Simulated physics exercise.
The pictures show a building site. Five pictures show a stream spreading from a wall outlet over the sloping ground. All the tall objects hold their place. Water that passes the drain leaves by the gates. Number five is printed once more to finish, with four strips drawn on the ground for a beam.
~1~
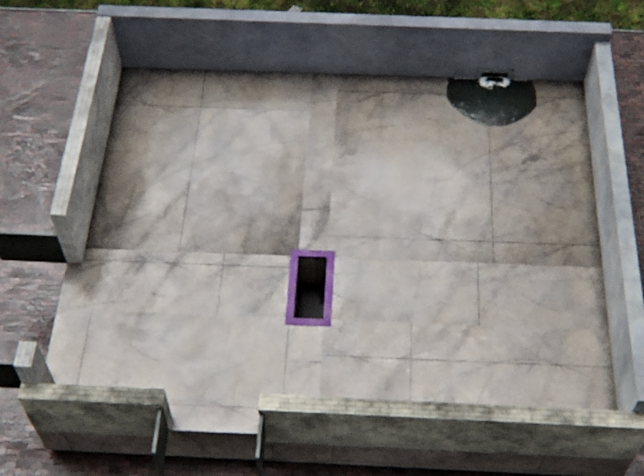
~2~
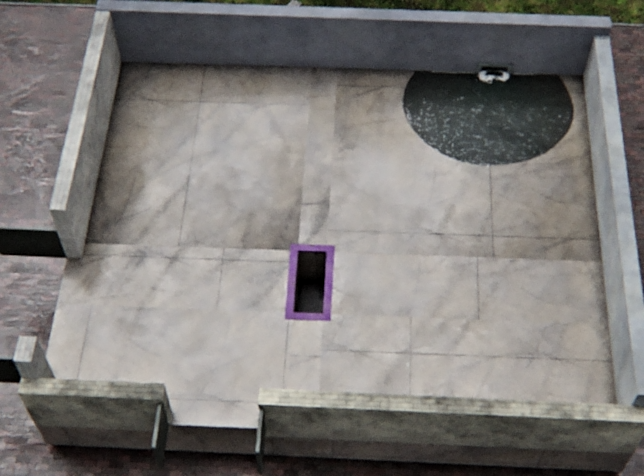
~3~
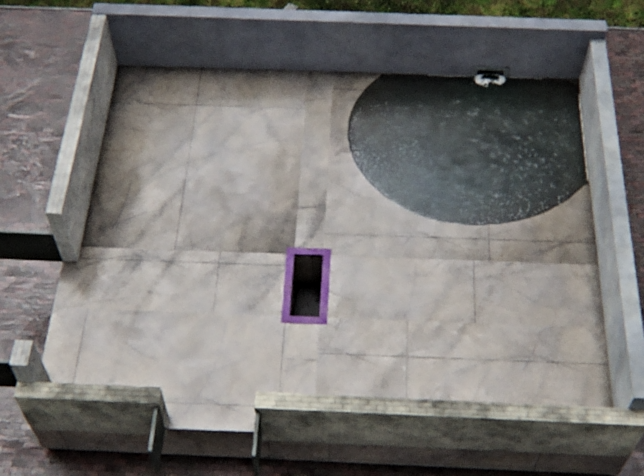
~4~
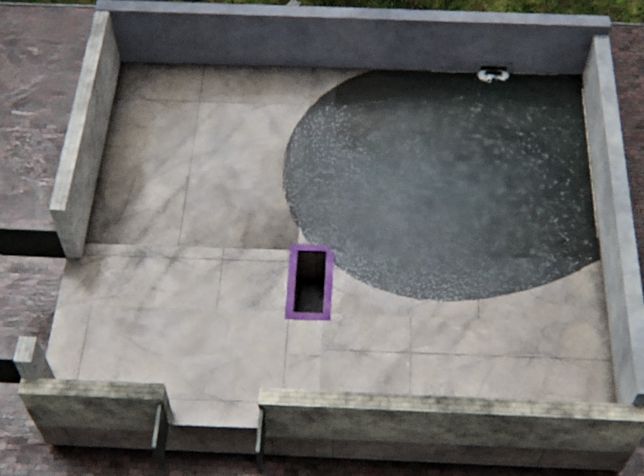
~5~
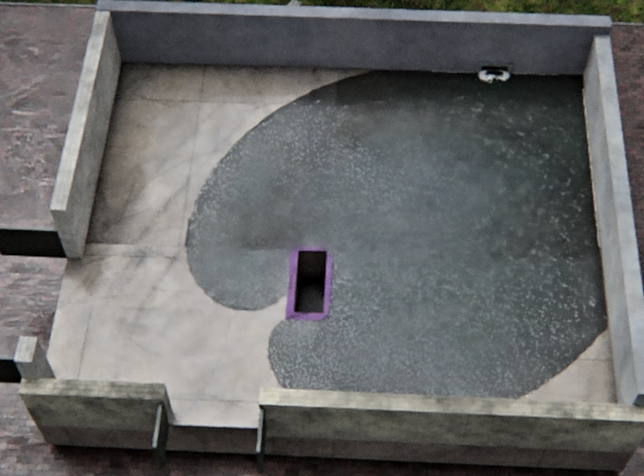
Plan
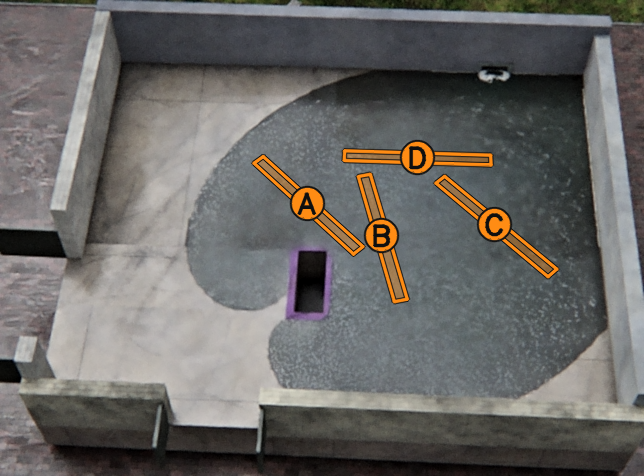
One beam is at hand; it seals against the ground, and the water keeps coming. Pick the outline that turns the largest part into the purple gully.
Choose C.
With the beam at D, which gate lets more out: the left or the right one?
More leaves on the left.
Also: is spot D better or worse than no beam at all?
Spot D is worse.
On the marked copy, A from (258, 159) to (358, 250); B from (364, 175) to (400, 300); C from (440, 179) to (552, 272); D from (344, 155) to (490, 160).
With A, about 8 % of the stream runs into the purple gully, about 92 % out by the gates.
With B, about 4 % of the stream runs into the purple gully, about 96 % out by the gates.
With C, about 17 % of the stream runs into the purple gully, about 83 % out by the gates.
With D, about 6 % of the stream runs into the purple gully, about 94 % out by the gates.
